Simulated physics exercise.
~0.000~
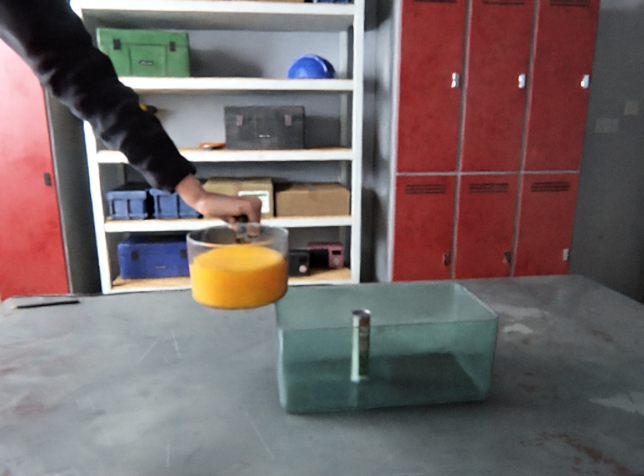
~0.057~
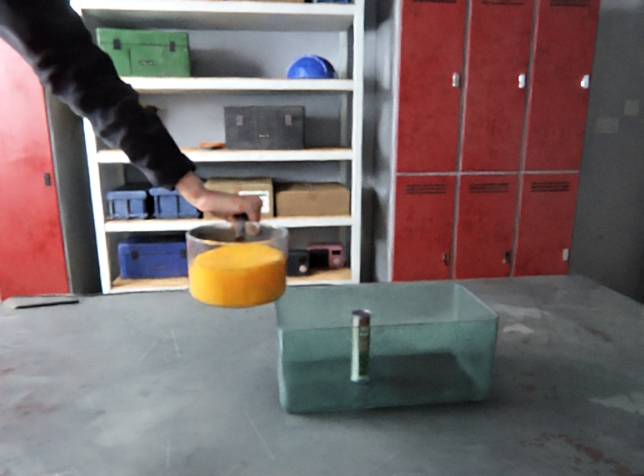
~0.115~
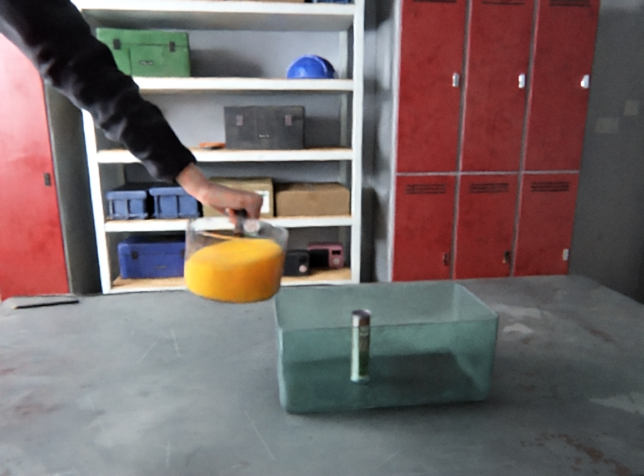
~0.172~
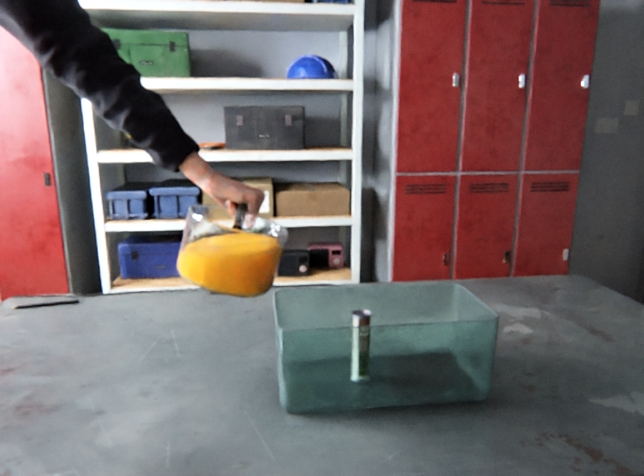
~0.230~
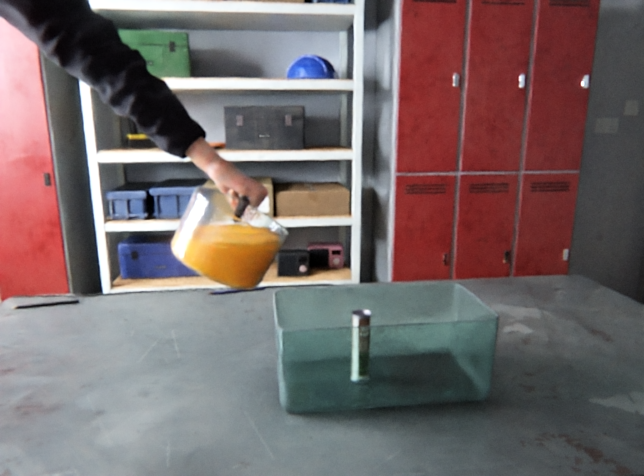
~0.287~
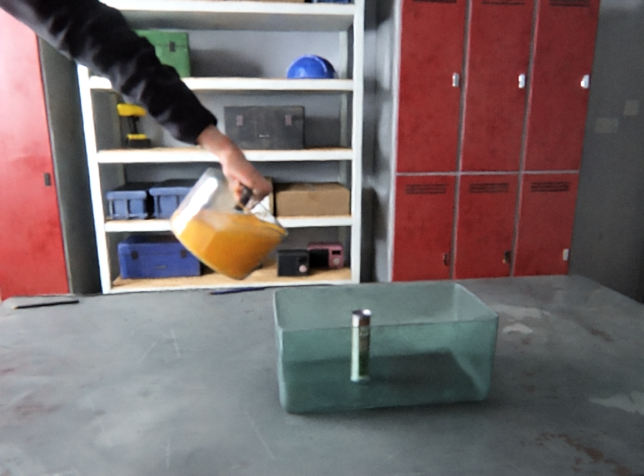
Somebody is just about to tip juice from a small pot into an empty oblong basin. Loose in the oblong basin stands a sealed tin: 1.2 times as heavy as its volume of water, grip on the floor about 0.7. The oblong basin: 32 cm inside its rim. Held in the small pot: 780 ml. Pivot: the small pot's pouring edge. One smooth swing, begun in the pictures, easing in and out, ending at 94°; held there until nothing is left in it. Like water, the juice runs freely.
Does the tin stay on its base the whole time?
No, it tips over.
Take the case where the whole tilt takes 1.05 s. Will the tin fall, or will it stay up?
After the tilt, the tin has tipped over.
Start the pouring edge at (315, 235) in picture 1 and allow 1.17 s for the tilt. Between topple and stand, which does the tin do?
It does not tip.
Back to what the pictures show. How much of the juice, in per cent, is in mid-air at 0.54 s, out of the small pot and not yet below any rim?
My guess is roughly 42 %.
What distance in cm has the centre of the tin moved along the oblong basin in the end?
It finishes around 6.5 cm from where it began.
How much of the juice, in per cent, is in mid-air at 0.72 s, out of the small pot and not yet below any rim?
24 per cent or so.
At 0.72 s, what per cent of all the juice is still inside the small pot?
Close to 14 percent of the whole amount.
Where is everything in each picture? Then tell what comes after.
It leans 0°; its right rim is at (288, 234); the juice meets the walls at (193, 259) and (286, 256); the oblong basin's rim runs from (276, 310) to (478, 300); the tin's top is at (361, 316), in the first frame.
It leans 2°; its right rim is at (288, 234); the juice meets the walls at (192, 259) and (285, 253), in the second frame.
It leans 8°; its right rim is at (287, 234); the juice meets the walls at (189, 256) and (284, 247), in the third frame.
It leans 17°; its right rim is at (287, 234); the juice meets the walls at (183, 247) and (282, 241), in the fourth frame.
It leans 29°; its right rim is at (287, 234); the juice meets the walls at (179, 231) and (282, 234), in the fifth frame.
It leans 42°; its right rim is at (286, 234); the juice meets the walls at (176, 211) and (285, 229), in the sixth frame.
Then, 0.54 s in, the tilt is 90° and 57 per cent is still to pour; the tin stands where it began.
Then, 0.72 s in, the tilt is 94° and 15 per cent is still to pour; the tin stands where it began.
Then, 0.91 s in, the tilt is 94° and 6 per cent is still to pour; the tin leans 6°.
Then, 1.12 s in, the tilt is 94° and 2 per cent is still to pour; the tin leans 39°.
Finally, the tin lies on its side.
